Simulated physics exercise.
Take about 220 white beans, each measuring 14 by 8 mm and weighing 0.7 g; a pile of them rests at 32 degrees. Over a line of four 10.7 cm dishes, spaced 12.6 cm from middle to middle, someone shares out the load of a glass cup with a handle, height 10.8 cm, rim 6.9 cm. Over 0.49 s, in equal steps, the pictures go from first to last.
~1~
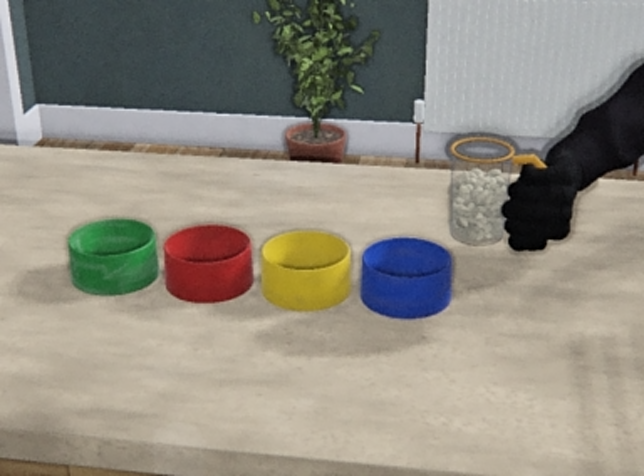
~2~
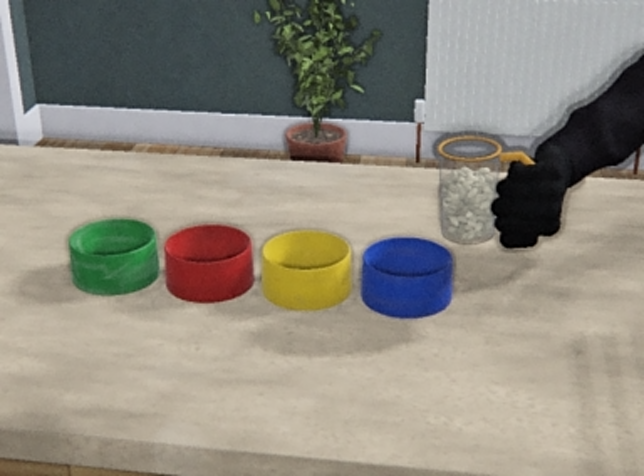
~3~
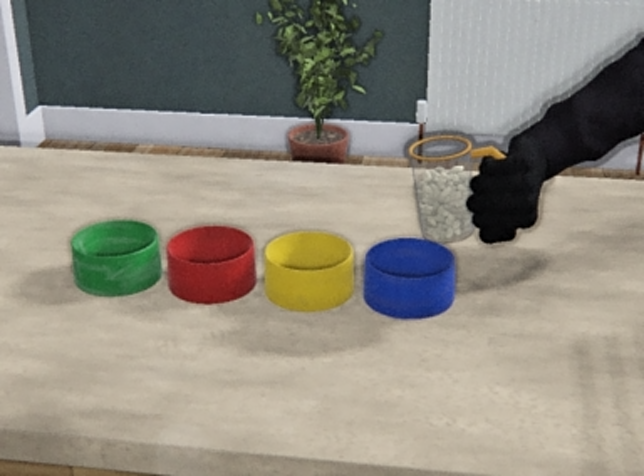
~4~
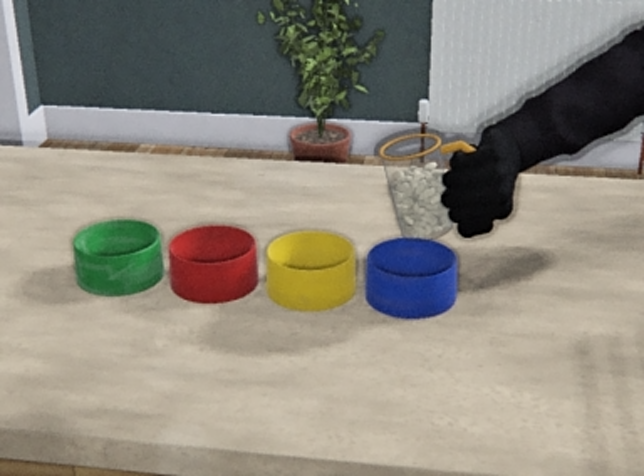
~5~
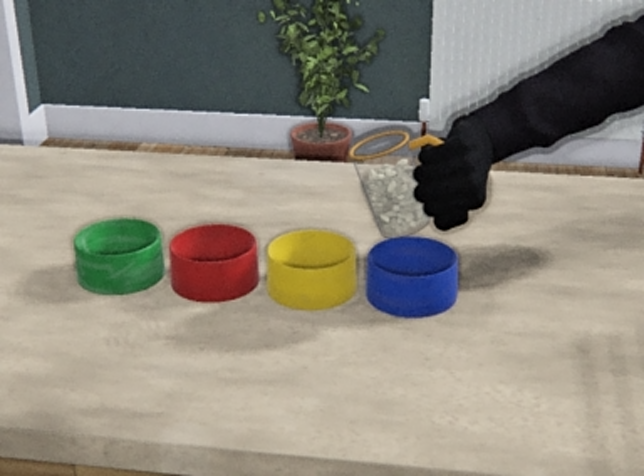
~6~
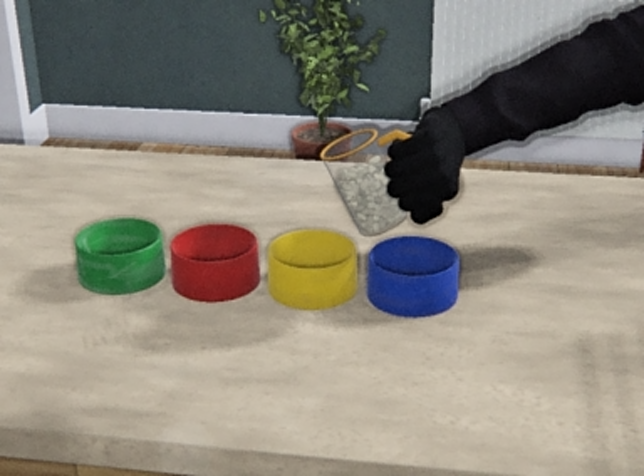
In this clip, a black-gloved hand holds a clear cup of white beans by its handle and carries it leftward behind a row of green, red, yellow and blue dishes, gradually tilting it to the left.
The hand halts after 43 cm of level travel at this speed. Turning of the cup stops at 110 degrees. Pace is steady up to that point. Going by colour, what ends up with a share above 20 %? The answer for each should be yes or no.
Red - no, blue - no, green - yes, yellow - no, counter - no.
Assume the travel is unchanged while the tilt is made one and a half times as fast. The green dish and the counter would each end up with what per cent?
Shares: Green dish 70, counter 30.
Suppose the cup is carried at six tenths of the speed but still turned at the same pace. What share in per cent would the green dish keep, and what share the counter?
Green 90, counter 10.
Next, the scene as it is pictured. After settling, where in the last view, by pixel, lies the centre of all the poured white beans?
(111, 259).
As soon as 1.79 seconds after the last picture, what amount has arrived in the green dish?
Share at that time: Approx. 35 per cent.
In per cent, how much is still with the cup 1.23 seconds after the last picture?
That would be some 100 per cent.
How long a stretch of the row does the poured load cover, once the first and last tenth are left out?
That stretch measures near 6 centimetres.
Then, 0.74 s after the last picture, tilt 64 degrees; cup holds 100 %.
Then, 1.23 s after the last picture, tilt 91 degrees; cup holds 100 %.
Then, 1.79 s after the last picture, tilt 110 degrees; cup holds 60 %, green 35 %.
In the end, red 0 %, blue 0 %, green 95 %, yellow 0 %, counter 5 %.
